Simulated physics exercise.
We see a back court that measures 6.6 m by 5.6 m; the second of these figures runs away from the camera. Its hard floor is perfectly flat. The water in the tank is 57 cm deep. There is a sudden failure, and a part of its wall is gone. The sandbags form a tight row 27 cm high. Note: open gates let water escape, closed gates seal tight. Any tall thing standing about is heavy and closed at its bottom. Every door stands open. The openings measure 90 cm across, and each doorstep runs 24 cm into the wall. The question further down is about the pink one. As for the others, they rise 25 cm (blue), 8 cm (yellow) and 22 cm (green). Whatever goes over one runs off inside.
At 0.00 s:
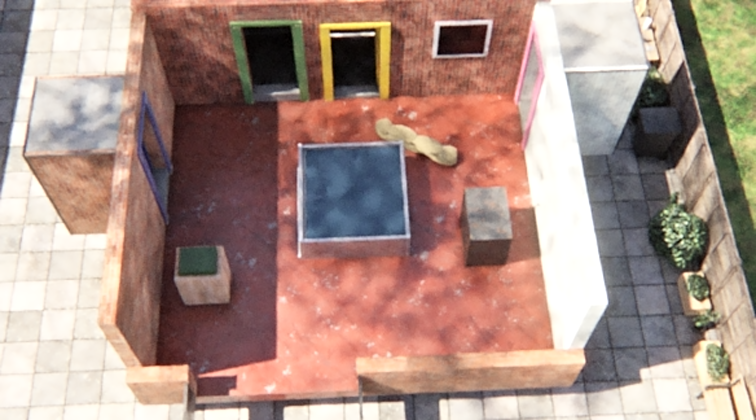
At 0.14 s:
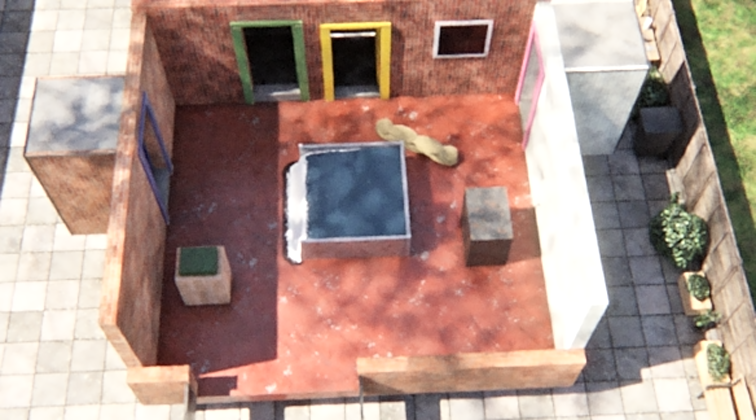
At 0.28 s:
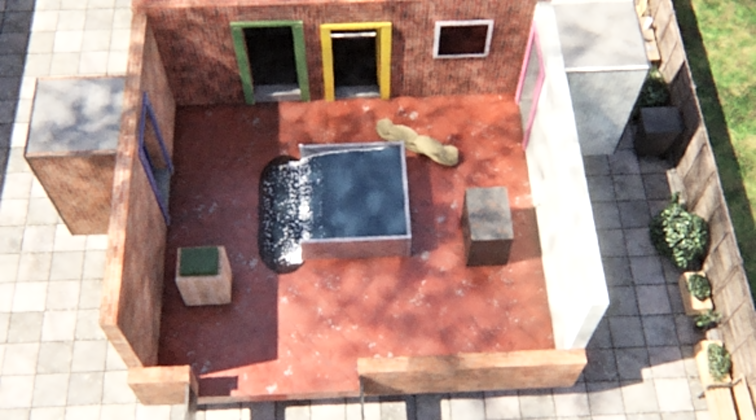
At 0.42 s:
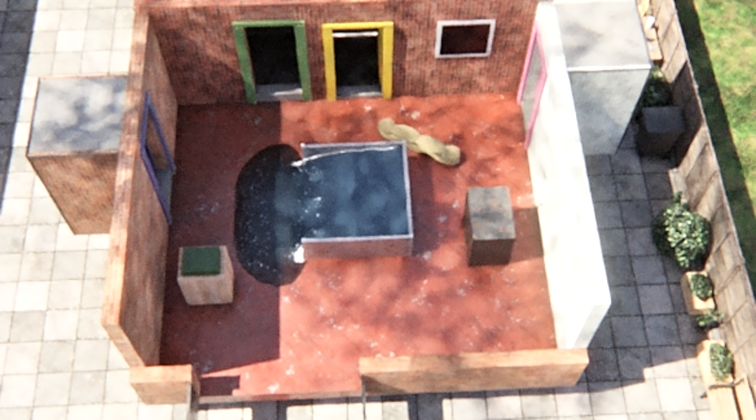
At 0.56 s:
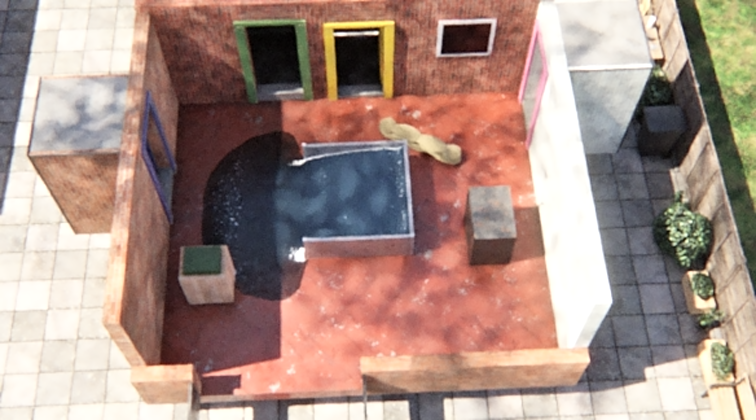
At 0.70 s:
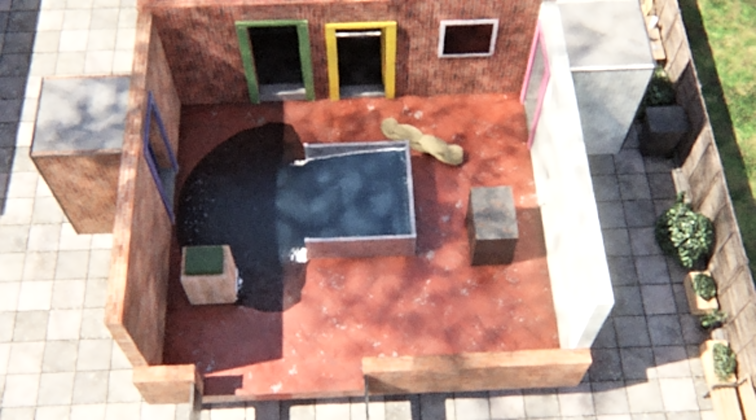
Water burst out of the left side of a square tank in a brick-walled courtyard and spread in a widening dark pool across the red floor, reaching around the small green-topped box.
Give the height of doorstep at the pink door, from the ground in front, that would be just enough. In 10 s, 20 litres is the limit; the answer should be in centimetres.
Close to 7.5 cm.
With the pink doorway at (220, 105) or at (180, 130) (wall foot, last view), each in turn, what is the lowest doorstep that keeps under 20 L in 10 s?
In turn: About 20 cm, about 19 cm.
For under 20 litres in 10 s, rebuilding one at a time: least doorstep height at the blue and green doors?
About 27 cm at blue and 7.0 cm at green.
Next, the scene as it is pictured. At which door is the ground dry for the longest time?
That would be the pink door.
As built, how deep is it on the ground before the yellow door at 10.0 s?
Some 5.5 centimetres.
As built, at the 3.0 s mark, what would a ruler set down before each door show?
Depths in cm - blue: 21, pink: 0, yellow: 0, green: 9.
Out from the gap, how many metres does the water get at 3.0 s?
About 4.0 m.
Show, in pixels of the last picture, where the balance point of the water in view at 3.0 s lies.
I'd say around (247, 205).
After 1.4 s water covers 25 % of the floor, deepest (35 cm) near (174, 210); it has not reached the pink door.
After 3.0 s water covers 35 % of the floor, deepest (30 cm) near (181, 112); it has not reached the pink door.
After 10.0 s water covers 90 % of the floor, deepest (10 cm) near (525, 368); 6 cm at the pink door, 0 litres in over its 18 cm doorstep.
At the pink door as built, the water arrived by 5.1 s and peaked near 11 cm at 6.4 s.
Run again over the same 10 s with other heights there, 28 litres in over 7 cm, 8 litres over 9.5 cm. The limit of 20 litres is kept from about 7.5 cm up.
